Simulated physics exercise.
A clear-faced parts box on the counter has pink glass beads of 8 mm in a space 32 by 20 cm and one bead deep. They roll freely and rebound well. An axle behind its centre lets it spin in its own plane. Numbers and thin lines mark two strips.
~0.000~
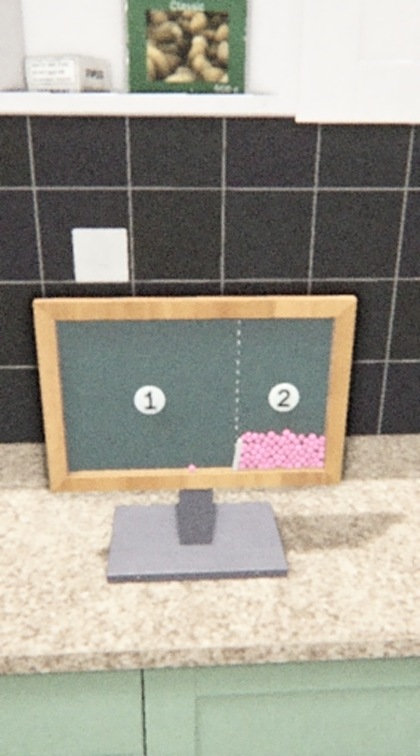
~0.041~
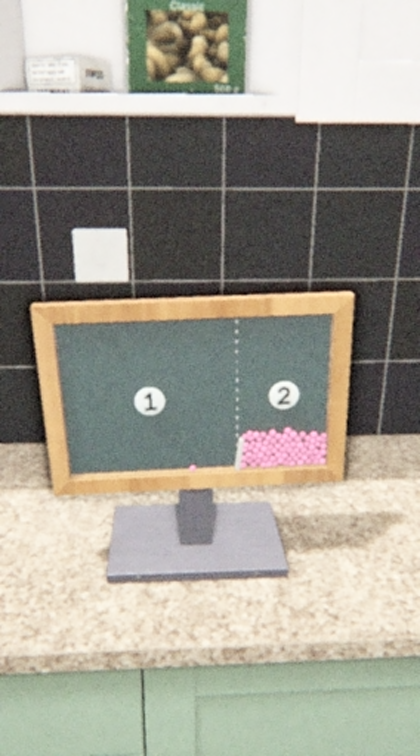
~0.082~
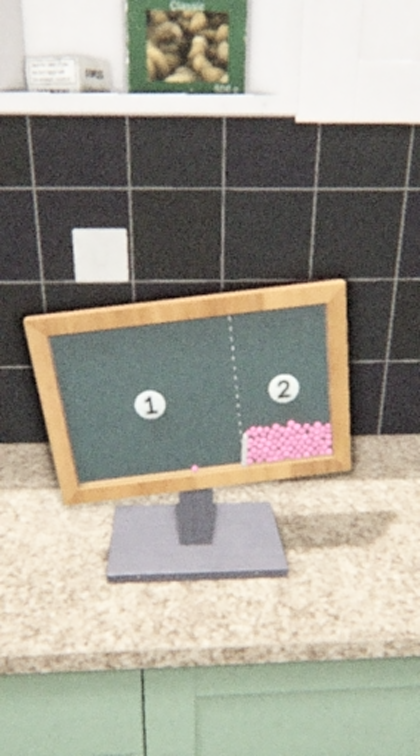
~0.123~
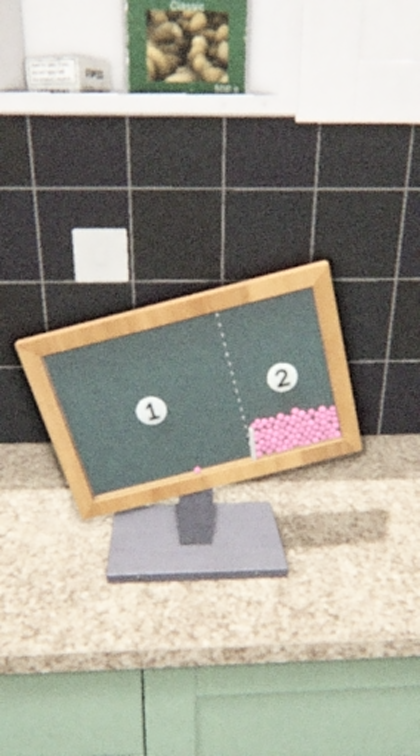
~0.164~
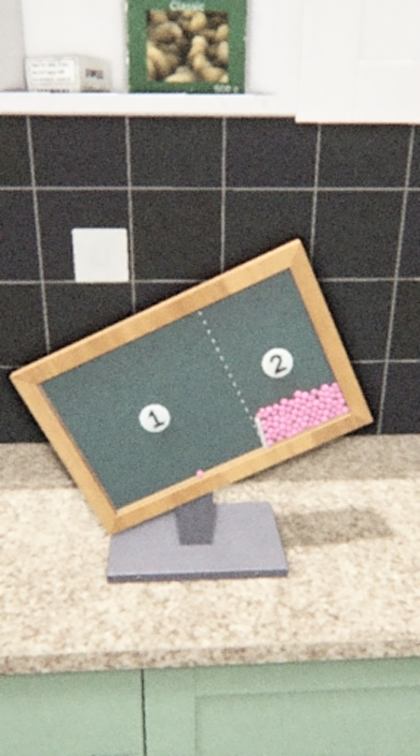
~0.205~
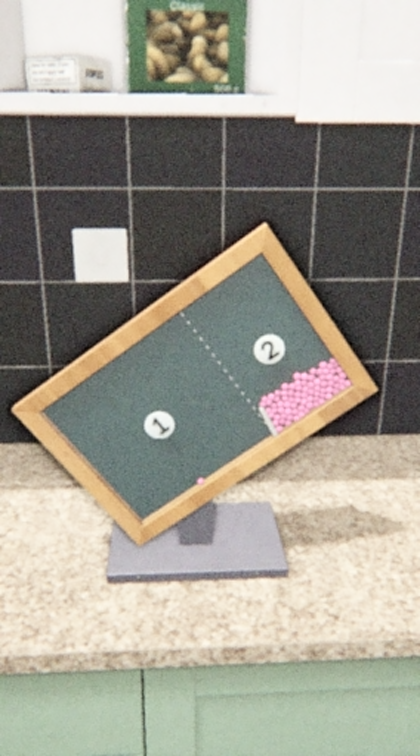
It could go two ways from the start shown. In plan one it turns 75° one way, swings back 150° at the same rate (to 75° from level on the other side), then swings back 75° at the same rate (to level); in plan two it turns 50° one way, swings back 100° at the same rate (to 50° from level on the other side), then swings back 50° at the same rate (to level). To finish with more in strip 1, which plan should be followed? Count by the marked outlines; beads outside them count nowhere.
Take plan one.
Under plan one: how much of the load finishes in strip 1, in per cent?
About 30 per cent.
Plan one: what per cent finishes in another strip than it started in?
About 30 per cent.
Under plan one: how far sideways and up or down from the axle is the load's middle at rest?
Some 8 cm right and 9 cm below.
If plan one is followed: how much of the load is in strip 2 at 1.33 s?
About 70 per cent.
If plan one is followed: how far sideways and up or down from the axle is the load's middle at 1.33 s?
Some 3 cm right and 12 cm below.
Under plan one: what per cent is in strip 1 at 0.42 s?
Roughly 10 per cent.
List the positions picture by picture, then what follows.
In the first frame, level; about 80 beads; beads centred (281, 452); top one (287, 434); no. 1 (150, 400), no. 2 (284, 398).
In the second frame, turned 2° anticlockwise; beads centred (282, 450); top one (288, 431).
In the third frame, turned 6° anticlockwise; beads centred (287, 443); top one (291, 424); wall ends (246, 437).
In the fourth frame, turned 14° anticlockwise; beads centred (294, 431); top one (333, 409).
In the fifth frame, turned 25° anticlockwise; beads centred (300, 414); top one (335, 386).
In the sixth frame, turned 36° anticlockwise; beads centred (303, 396); top one (333, 361); no. 1 (159, 425), no. 2 (270, 349).
Plan one. At 0.42 s, it stands 75° anticlockwise; the beads' middle is 8 cm right of and 6 cm above the centre; no. 1, 10 %, no. 2, 90 %.
After 1.33 s, it stands 38° clockwise; the beads' middle is 3 cm right of and 12 cm below the centre; no. 1, 30 %, no. 2, 70 %.
After 1.54 s, it stands level; the beads' middle is 10 cm right of and 8 cm below the centre; no. 1, 30 %, no. 2, 70 %.
All still by 3.1 s, it stands level; no. 1, 30 %, no. 2, 70 %.
Plan two would end with no. 1, 20 %, no. 2, 80 %.
